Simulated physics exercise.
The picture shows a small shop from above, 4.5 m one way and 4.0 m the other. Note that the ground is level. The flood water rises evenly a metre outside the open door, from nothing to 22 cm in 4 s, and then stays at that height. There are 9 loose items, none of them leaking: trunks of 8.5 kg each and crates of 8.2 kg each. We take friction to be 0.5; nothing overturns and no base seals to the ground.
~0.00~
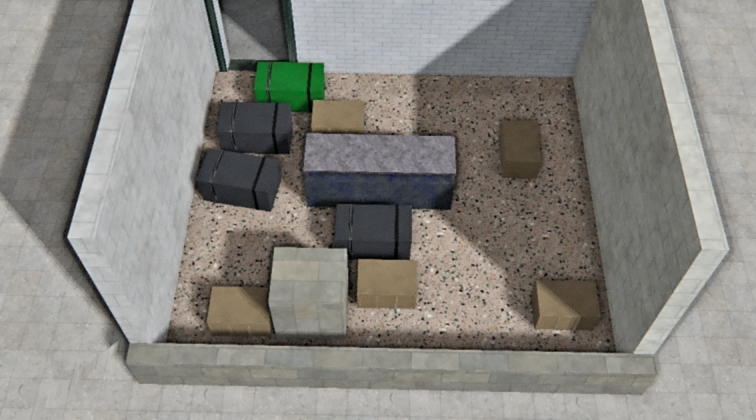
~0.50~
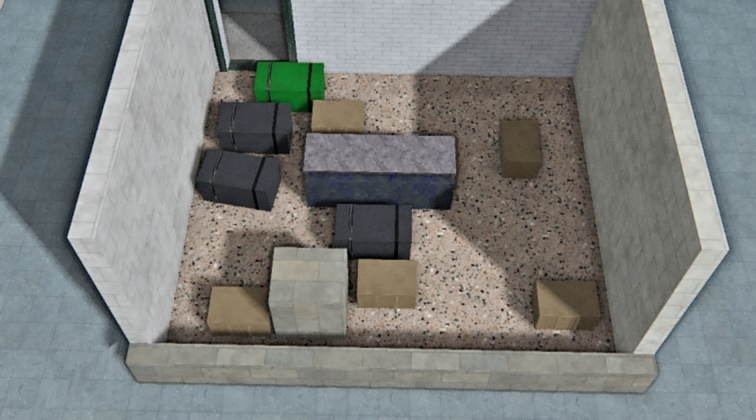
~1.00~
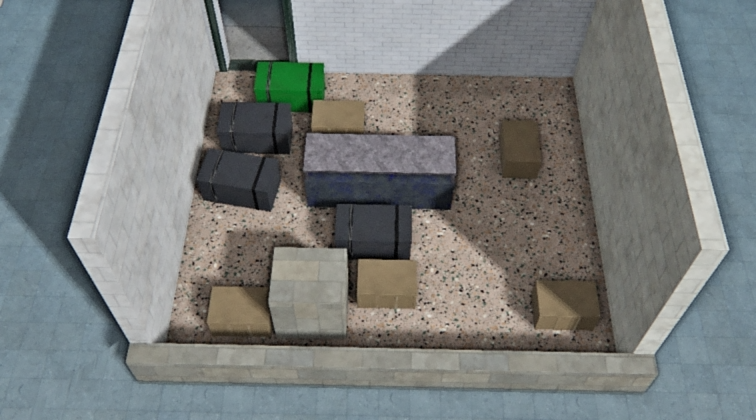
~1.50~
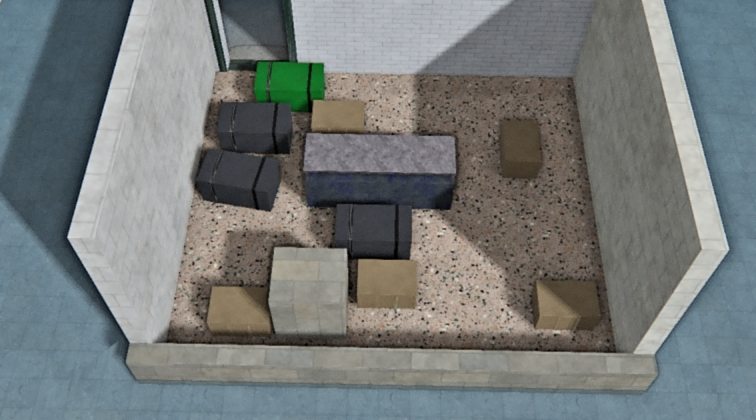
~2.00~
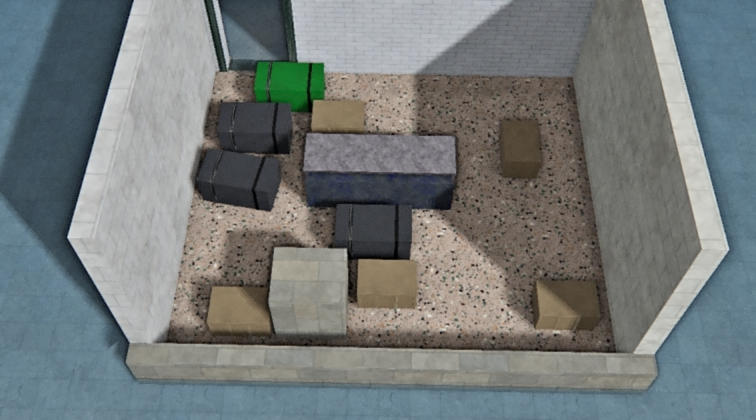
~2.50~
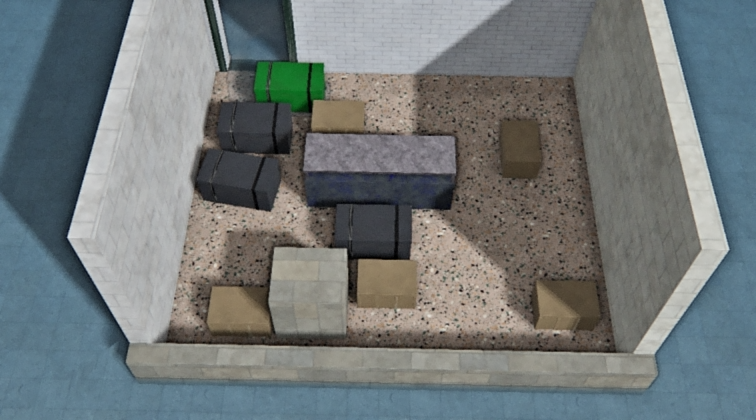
The clip opens on a small shop seen from above, with a green trunk by the open door, dark trunks and tan crates on a speckled floor, and pale, dry paving outside. Blue water then covers the paving and gradually deepens in colour, while everything inside stays still.
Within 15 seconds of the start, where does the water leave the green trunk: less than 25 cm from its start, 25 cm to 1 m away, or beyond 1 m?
It is left 25 cm to 1 m away.
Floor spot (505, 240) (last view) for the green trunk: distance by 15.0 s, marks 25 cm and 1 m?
Well, it gets shoved far.
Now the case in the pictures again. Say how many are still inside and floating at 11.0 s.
My tally comes to 7.
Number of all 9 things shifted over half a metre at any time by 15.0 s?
The tally stands at 8.
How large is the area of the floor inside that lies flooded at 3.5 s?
Roughly 2.5 m2 of it is wet.
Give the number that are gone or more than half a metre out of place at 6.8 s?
The number I get is 4.
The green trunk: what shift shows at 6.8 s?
Around 100 cm from the start by that time.
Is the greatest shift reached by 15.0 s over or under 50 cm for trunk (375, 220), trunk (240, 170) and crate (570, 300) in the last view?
The first is bigger, the second bigger and the third bigger.
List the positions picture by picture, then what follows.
In the first picture, the green trunk at (289, 76) rests on the ground; water covers 0.0 m2; 0 of 9 have shifted.
In the second picture, the green trunk at (289, 76), on the bottom; 0.0 m2 under water; 0 of 9 have shifted.
In the third picture, the green trunk at (289, 76), on the bottom; 0.0 m2 under water; 0 of 9 have shifted.
In the fourth picture, the green trunk at (289, 76) rests on the ground; water covers 0.0 m2; 0 of 9 have shifted.
In the fifth picture, the green trunk at (289, 76), on the bottom; 0.0 m2 under water; 0 of 9 have shifted.
In the sixth picture, the green trunk at (289, 76), on the bottom; 0.4 m2 under water; 0 of 9 have shifted.
After 3.5 s the green trunk is near (294, 84), 0.2 m from its start, aground; 0 afloat.
After 6.8 s the green trunk is near (363, 106), 1.0 m from its start, aground; 3 afloat.
After 11.0 s the green trunk is near (374, 98), 1.1 m from its start, afloat; 7 afloat.
After 15.0 s the green trunk is near (327, 83), 0.5 m from its start, afloat; 9 afloat.
